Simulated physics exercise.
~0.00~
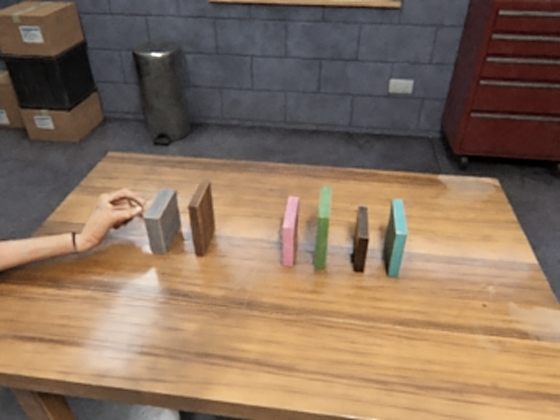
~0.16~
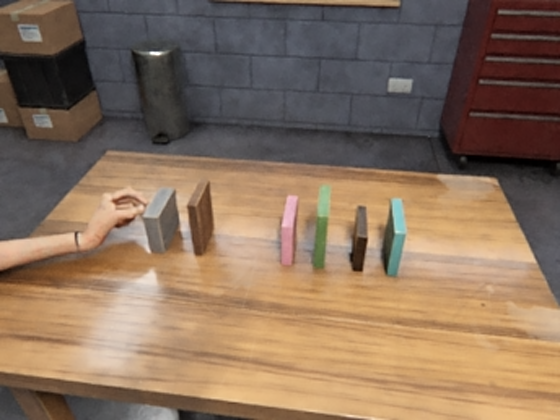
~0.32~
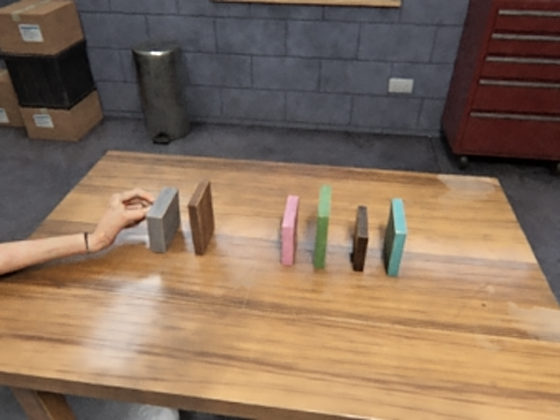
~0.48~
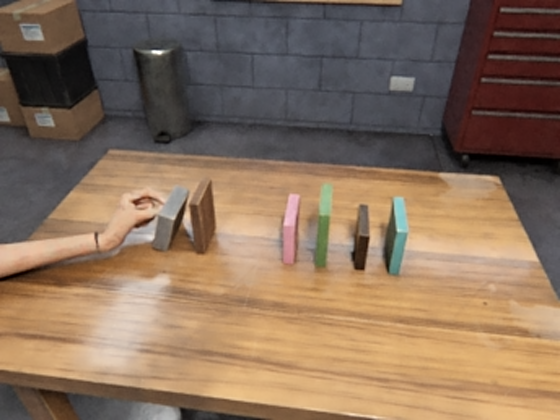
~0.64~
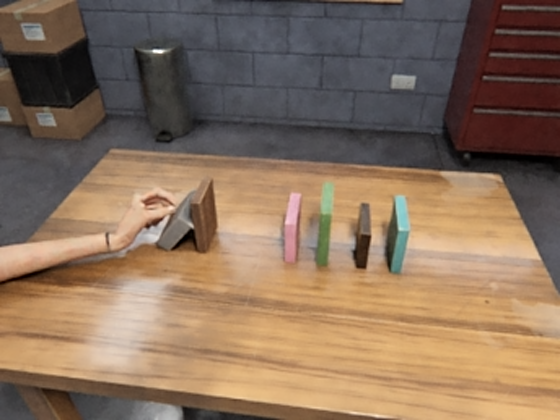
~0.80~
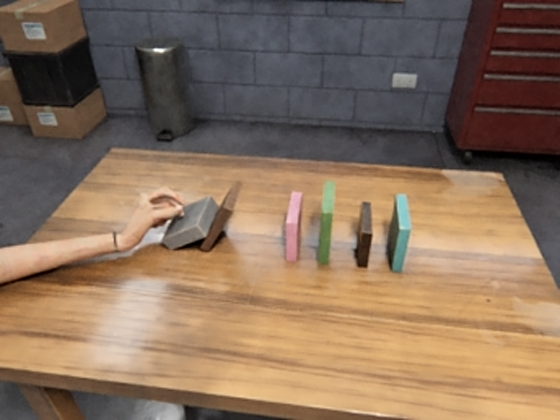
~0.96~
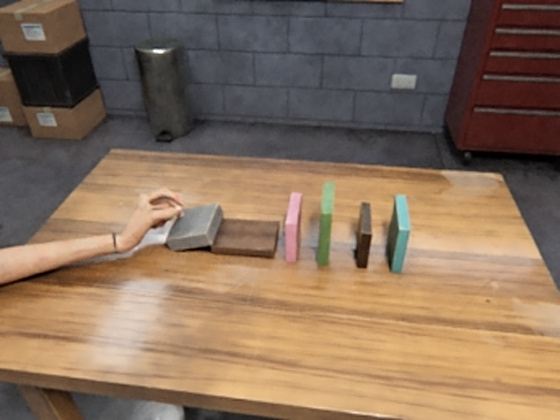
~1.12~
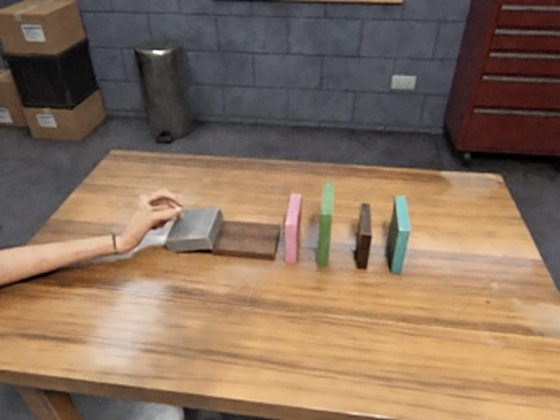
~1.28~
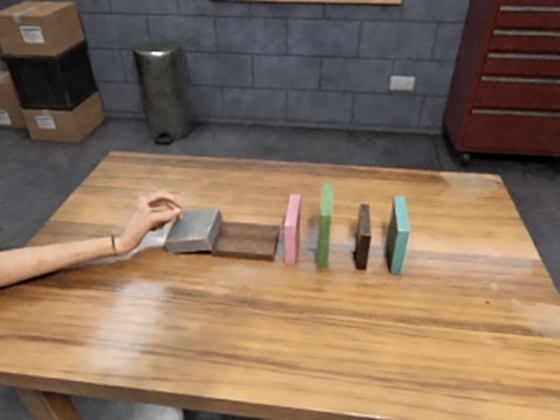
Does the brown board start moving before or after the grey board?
The brown board starts moving after the grey board. The grey one is already leaning over while the brown one still stands.
